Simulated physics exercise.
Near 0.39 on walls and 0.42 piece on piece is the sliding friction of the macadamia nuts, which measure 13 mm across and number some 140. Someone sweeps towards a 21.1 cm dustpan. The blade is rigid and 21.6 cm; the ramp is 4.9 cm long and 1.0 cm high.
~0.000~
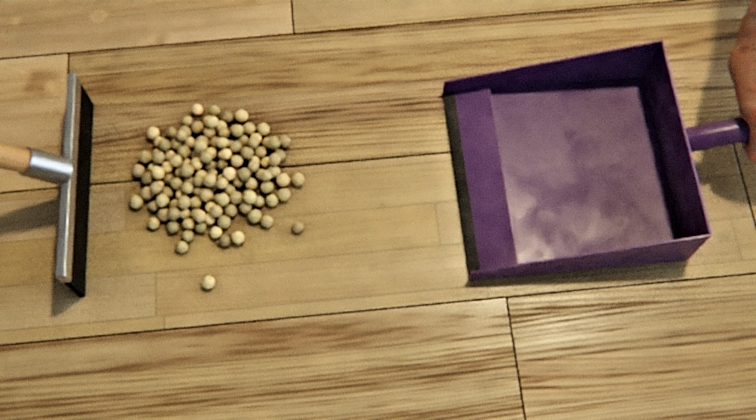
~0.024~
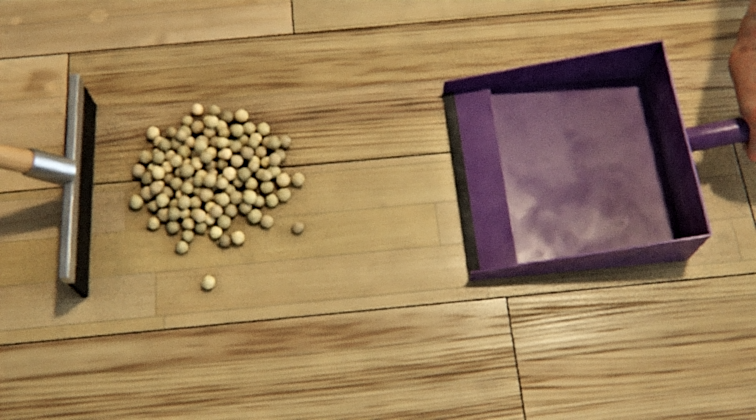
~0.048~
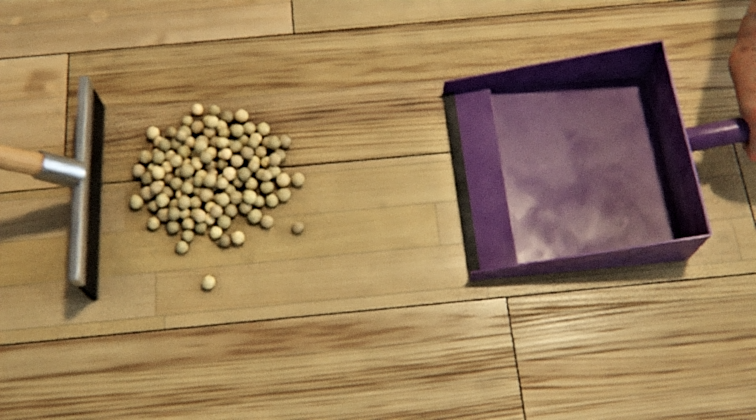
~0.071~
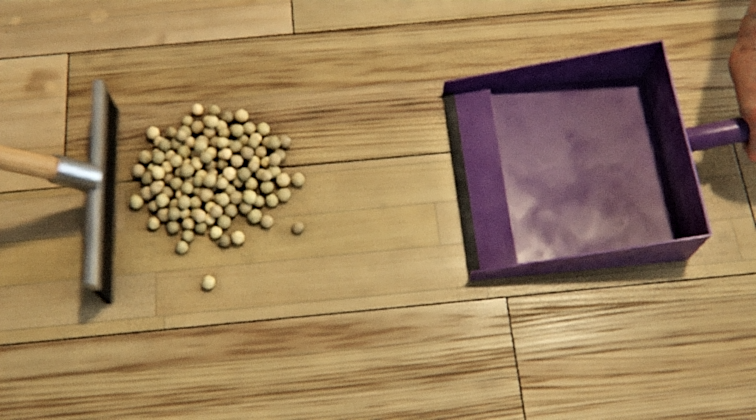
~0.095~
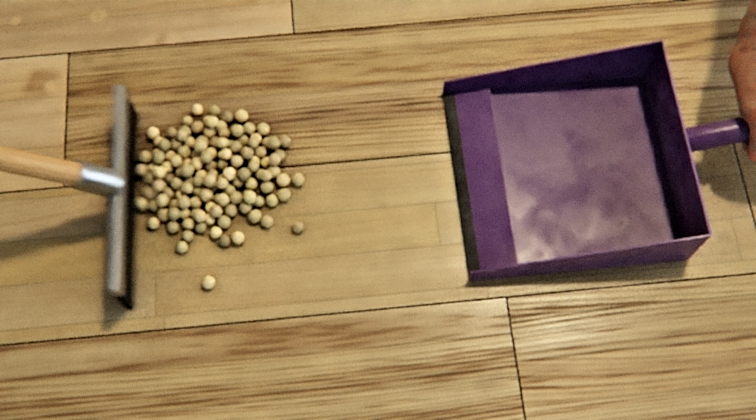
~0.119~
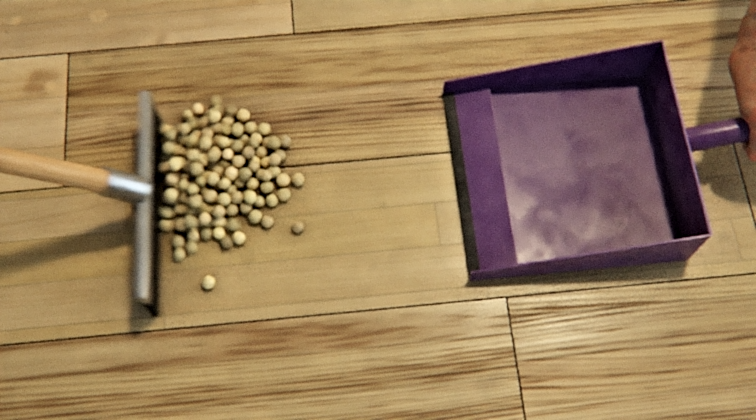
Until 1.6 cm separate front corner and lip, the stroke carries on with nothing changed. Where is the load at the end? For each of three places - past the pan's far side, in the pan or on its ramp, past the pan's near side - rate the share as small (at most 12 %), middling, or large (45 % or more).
Far side: Middling; pan: Middling; near side: Middling.
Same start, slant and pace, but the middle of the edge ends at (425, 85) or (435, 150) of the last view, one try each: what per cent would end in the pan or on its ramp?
About 35 % and 50 %.
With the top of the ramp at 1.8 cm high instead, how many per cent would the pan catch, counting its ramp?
I'd put it near 35 per cent, ramp counted.
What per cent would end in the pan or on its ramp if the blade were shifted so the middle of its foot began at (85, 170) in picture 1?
It would come to about 45 in a hundred.
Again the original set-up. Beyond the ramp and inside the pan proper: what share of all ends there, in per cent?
Close to 25 per cent.
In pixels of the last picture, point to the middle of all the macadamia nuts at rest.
Look around (503, 200) in the last picture.
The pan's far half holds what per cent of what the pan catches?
Estimate: Close to 20 %.
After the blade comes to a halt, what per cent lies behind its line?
About 15 percent.
After 0.26 s, middle of the blade 16 cm from the lip; 0 % over the lip, far side 15 %, near side 5 %.
Then, at 0.36 s, middle of the blade 5 cm from the lip; 5 % over the lip, far side 20 %, near side 15 %.
After 0.59 s, middle of the blade 2 cm from the lip; 40 % over the lip, far side 25 %, near side 20 %.
By 1.9 s all is still; far side 25 %, pan 35 %, near side 20 %, in front of the lip or behind the blade 20 %.
